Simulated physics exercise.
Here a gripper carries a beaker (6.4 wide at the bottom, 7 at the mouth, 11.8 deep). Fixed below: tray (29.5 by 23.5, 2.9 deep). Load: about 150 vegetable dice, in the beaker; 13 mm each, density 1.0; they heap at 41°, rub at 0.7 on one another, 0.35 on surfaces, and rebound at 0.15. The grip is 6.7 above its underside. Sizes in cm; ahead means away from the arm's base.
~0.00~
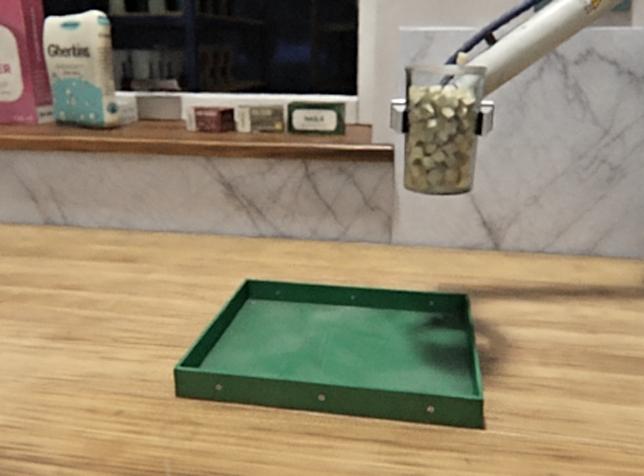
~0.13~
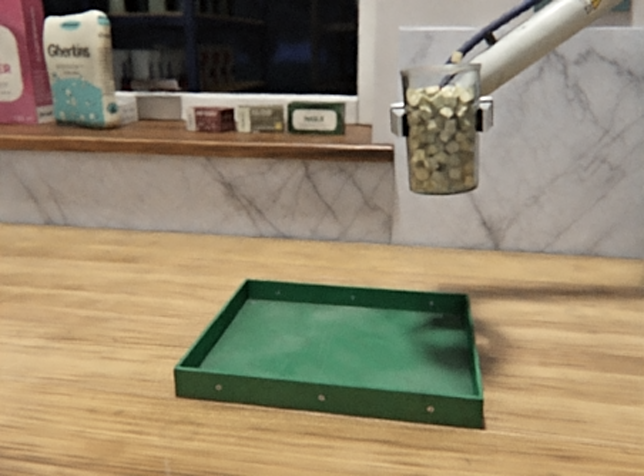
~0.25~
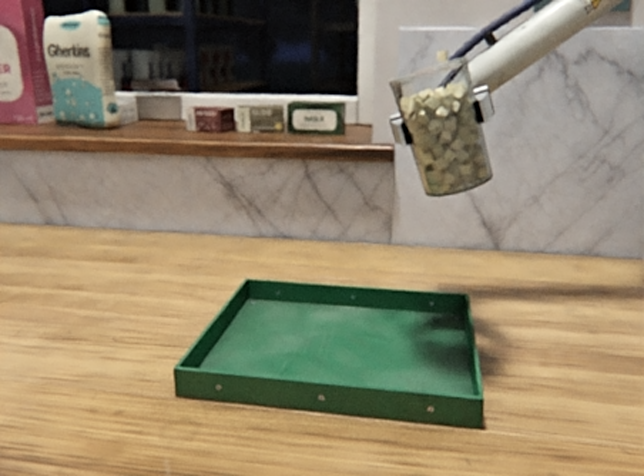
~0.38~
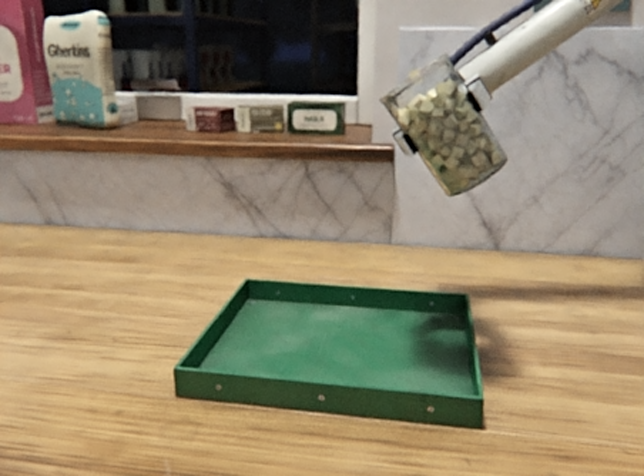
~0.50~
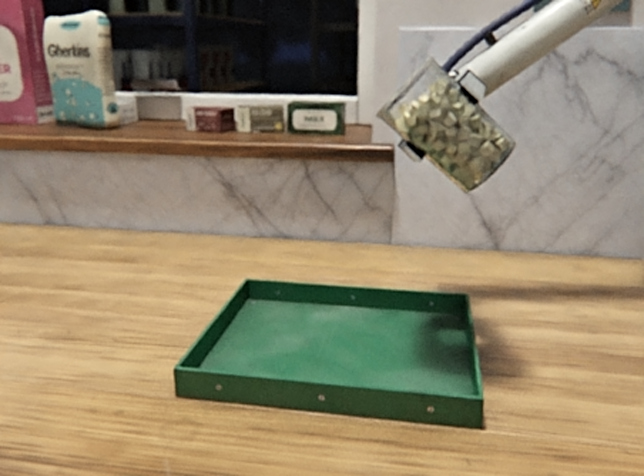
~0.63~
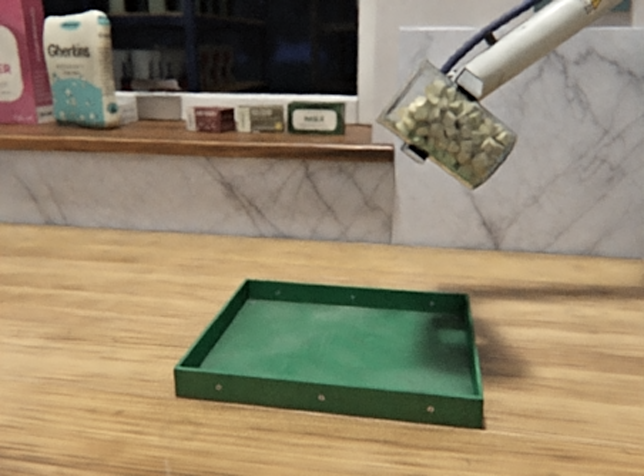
Robotic gripper tilting a clear beaker of diced vegetables steeply to the left above an empty green tray on a wooden counter.
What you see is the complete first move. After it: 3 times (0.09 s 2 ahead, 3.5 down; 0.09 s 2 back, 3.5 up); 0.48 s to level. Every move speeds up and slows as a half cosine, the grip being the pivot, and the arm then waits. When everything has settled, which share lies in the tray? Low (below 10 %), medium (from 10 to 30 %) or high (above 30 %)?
Share in the tray: Low (below 10 %).
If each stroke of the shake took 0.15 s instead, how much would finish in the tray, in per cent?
Then about 0 per cent.
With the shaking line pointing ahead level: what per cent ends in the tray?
About 15 per cent.
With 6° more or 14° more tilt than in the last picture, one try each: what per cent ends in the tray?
Some 5 and 5 per cent.
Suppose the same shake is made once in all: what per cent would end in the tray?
Then about 0 per cent.
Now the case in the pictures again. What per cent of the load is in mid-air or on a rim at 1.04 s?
About 0 per cent.
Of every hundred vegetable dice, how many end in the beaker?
Roughly 100 per cent.
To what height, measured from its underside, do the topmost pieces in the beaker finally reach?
Roughly 11.5 cm.
After 1.04 s, tilted 54° forward, highest piece 30 above the table; 147 in the beaker.
After 1.45 s, tilted 21° forward, highest piece 30 above the table; 146 in the beaker, 1 in the tray.
After 1.85 s, level, highest piece 31 above the table; 146 in the beaker, 1 in the tray.
After 2.90 s, level, highest piece 31 above the table; 146 in the beaker, 1 in the tray.
At rest, 146 in the beaker, 1 in the tray. That is 1 % in the tray.
